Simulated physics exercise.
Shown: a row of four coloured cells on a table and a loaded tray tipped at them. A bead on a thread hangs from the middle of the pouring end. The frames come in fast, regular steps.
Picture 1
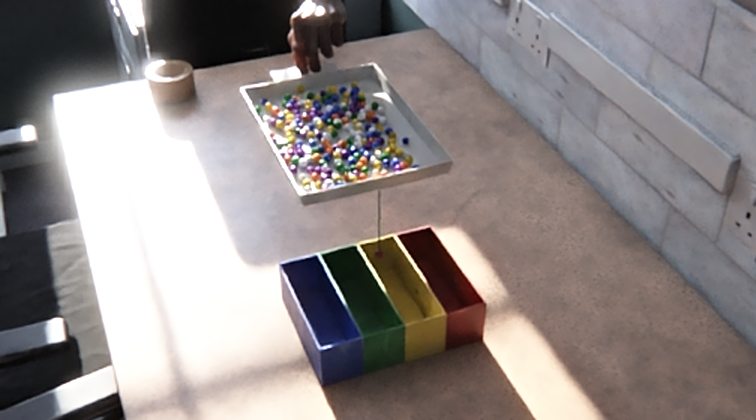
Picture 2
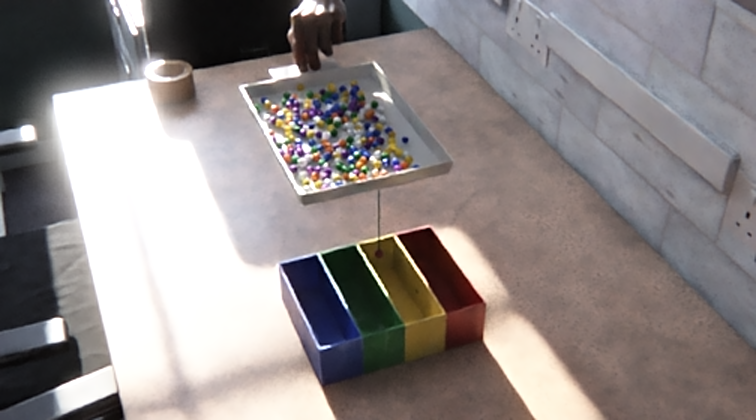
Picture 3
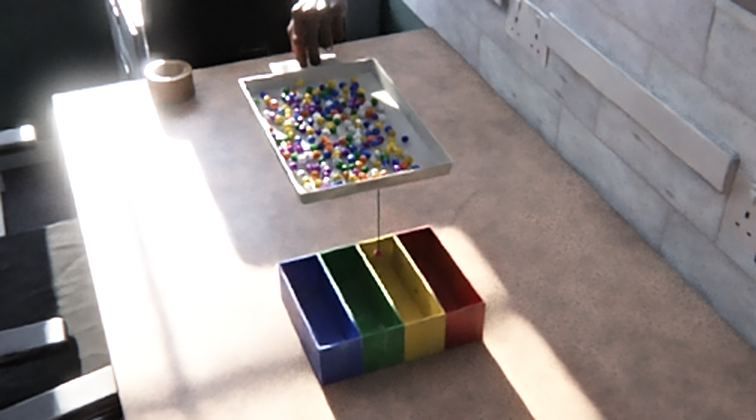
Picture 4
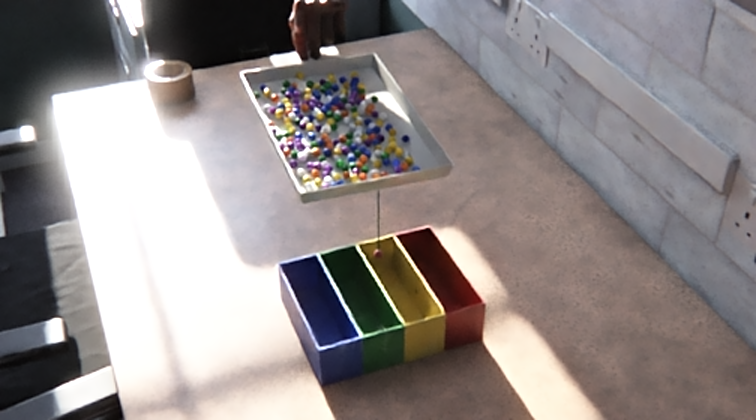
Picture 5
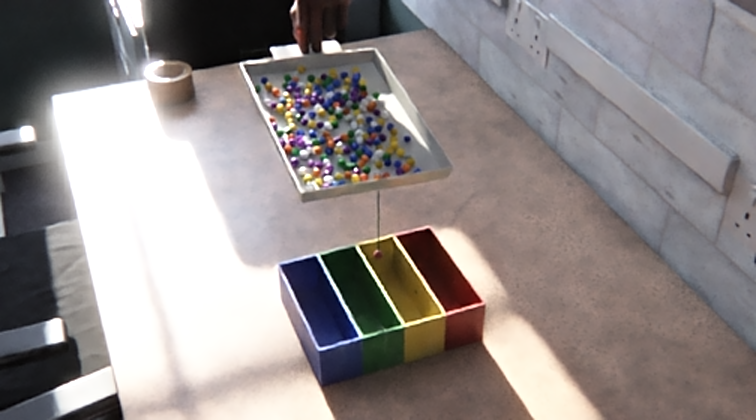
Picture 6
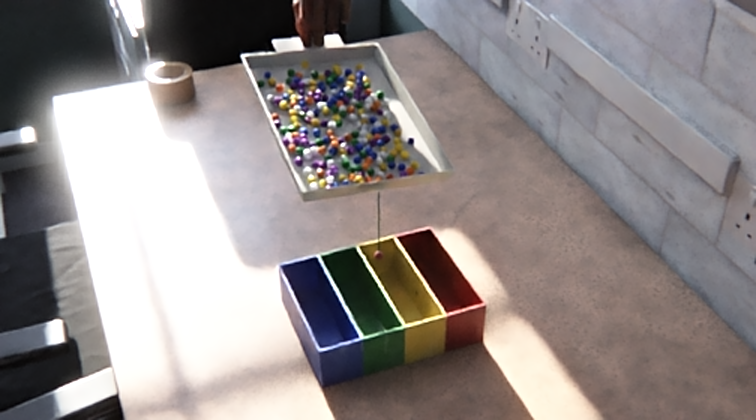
A hand held the far end of a white tray of colourful beads above blue, green, yellow and red compartments, then gradually tilted it slightly toward its near right corner as the beads shifted about.
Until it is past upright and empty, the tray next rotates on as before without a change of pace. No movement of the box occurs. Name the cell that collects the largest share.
Red.
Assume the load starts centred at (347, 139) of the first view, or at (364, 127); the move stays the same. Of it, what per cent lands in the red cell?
Some 50 and then some 50 per cent.
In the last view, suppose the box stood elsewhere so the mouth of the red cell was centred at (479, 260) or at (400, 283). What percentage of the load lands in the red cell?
Respectively 40 % and 0 %.
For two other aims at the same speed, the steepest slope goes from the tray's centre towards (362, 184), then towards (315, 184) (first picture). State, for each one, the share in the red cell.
For the first aim it is 10 in a hundred, for the second 0 in a hundred.
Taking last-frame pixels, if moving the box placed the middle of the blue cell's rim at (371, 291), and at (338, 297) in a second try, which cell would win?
Try one: That yellow cell; try two: Red.
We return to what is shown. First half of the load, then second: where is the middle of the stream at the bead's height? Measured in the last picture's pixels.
The leading part at (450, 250), the rest of it at (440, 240).
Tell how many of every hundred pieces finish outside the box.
Near 50 %.
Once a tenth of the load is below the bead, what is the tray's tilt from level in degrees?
The tilt is near 70° by then.
Just after the last frame, tray tipped steeply; almost all on the tray; just a few in the yellow cell; just a few in the red cell; just a few falling or outside the box.
A moment on, tray tipped right over; about a tenth on the tray; roughly a third in the red cell; about a tenth in the yellow cell; roughly half falling or outside the box.
Further on, tray tipped past a quarter turn; roughly half in the red cell; about a tenth in the yellow cell; roughly half falling or outside the box.
When it is over, tray tipped past a quarter turn; roughly half in the red cell; about a tenth in the yellow cell; not one in the blue cell; not one in the green cell; roughly half outside the box.
